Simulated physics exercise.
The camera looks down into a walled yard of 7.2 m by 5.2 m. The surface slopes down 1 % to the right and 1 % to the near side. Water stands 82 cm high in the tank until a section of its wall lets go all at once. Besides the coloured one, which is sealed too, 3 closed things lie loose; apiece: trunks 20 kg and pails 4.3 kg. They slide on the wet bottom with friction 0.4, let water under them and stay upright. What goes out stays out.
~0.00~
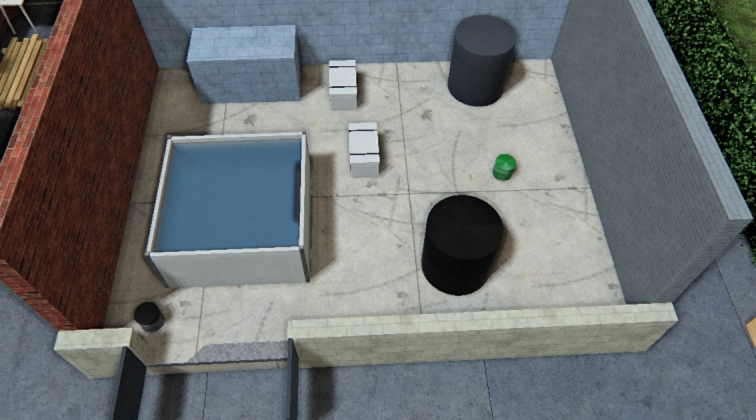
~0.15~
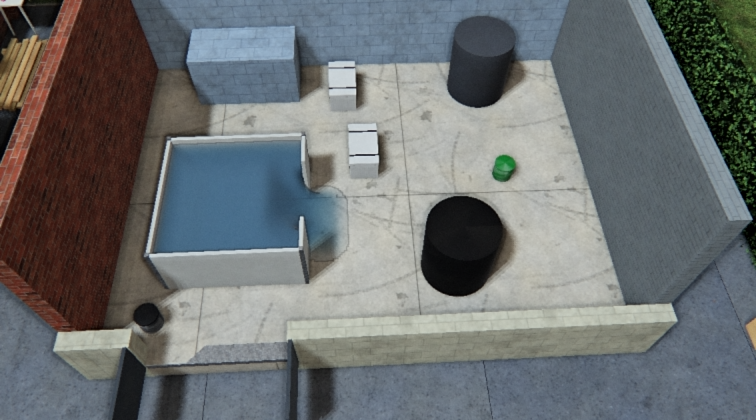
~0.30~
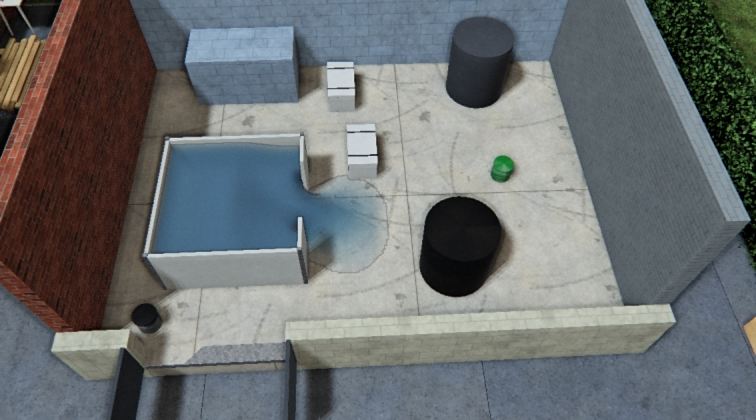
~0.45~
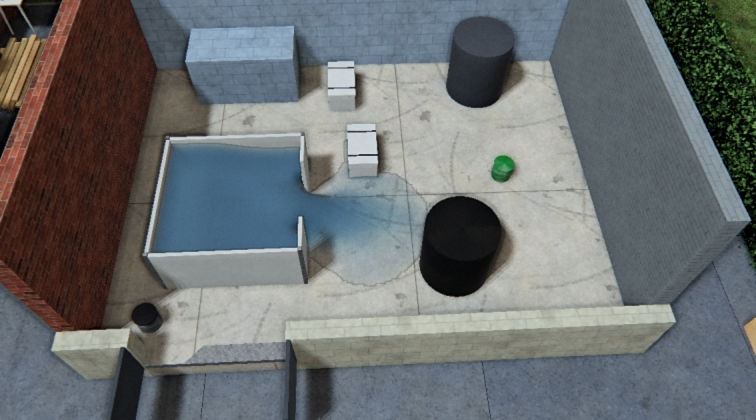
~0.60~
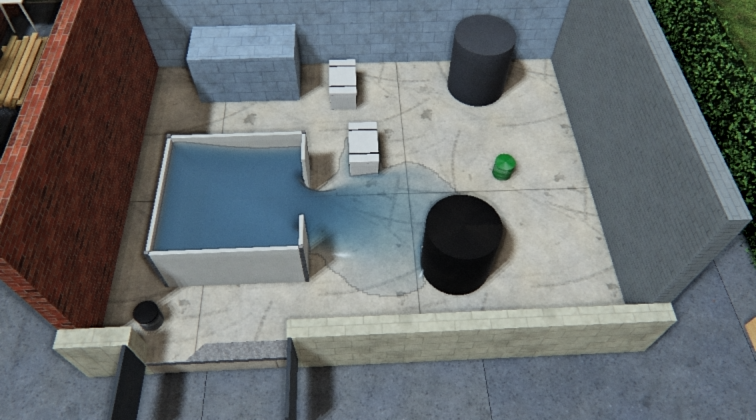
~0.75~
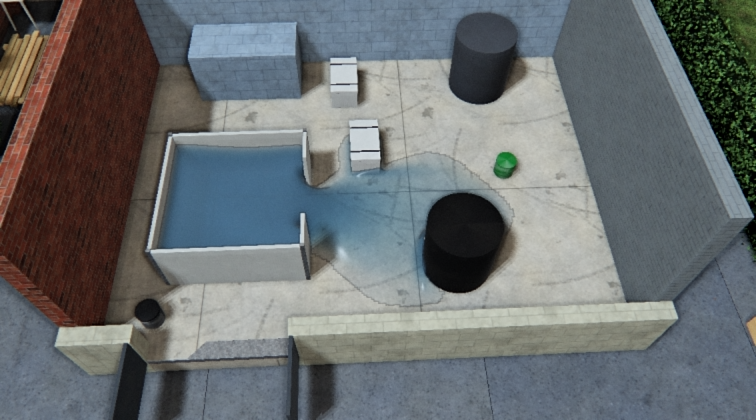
The clip opens on a walled yard with a water-filled tank on the left, white trunks, dark cylinders and a small green pail. Water pours through a gap in the tank's right side, spreads across the pale floor and reaches around the nearer black cylinder, while the loose objects stay put.
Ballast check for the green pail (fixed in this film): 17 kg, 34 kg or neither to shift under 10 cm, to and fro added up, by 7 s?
Verdict: Neither weight holds it.
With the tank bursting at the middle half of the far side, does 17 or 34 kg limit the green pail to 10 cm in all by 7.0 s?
In that case only the larger load is enough.
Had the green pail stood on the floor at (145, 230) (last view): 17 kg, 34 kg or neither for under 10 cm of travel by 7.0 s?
The smaller is enough.
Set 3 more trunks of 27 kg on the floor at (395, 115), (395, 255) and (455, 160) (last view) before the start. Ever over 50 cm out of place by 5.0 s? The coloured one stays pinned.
In that order: Under, more, past it.
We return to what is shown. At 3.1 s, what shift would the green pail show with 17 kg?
About 200 cm.
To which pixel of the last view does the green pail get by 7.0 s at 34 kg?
Around (566, 139).
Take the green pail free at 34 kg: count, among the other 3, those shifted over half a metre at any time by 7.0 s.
I count 3.
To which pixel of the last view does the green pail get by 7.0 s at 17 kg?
Around (466, 106).
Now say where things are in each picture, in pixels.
The green pail at (506, 162) rests on the ground; 3.6 m2 under water; 0 of 4 have shifted, in the first picture.
The green pail at (505, 163), on the bottom; water covers 4.2 m2; 0 of 4 have shifted, in the second picture.
The green pail at (504, 163), on the bottom; water covers 5.2 m2; 0 of 4 have shifted, in the third picture.
The green pail at (504, 163), on the bottom; water covers 6.4 m2; 0 of 4 have shifted, in the fourth picture.
The green pail at (505, 162), on the bottom; water covers 7.4 m2; 0 of 4 have shifted, in the fifth picture.
The green pail at (507, 160), on the bottom; 8.7 m2 under water; 0 of 4 have shifted, in the sixth picture.
After 1.4 s the green pail would be 40 cm from its start with 17 kg and 8 cm from its start with 34 kg; 11 cm of water round it then.
After 3.1 s the green pail would be 190 cm from its start with 17 kg and 109 cm from its start with 34 kg; 20 cm of water round it then.
After 4.9 s the green pail would be 191 cm from its start with 17 kg and 109 cm from its start with 34 kg; 21 cm of water round it then.
After 7.0 s the green pail would be 125 cm from its start with 17 kg and 109 cm from its start with 34 kg; 17 cm of water round it then.
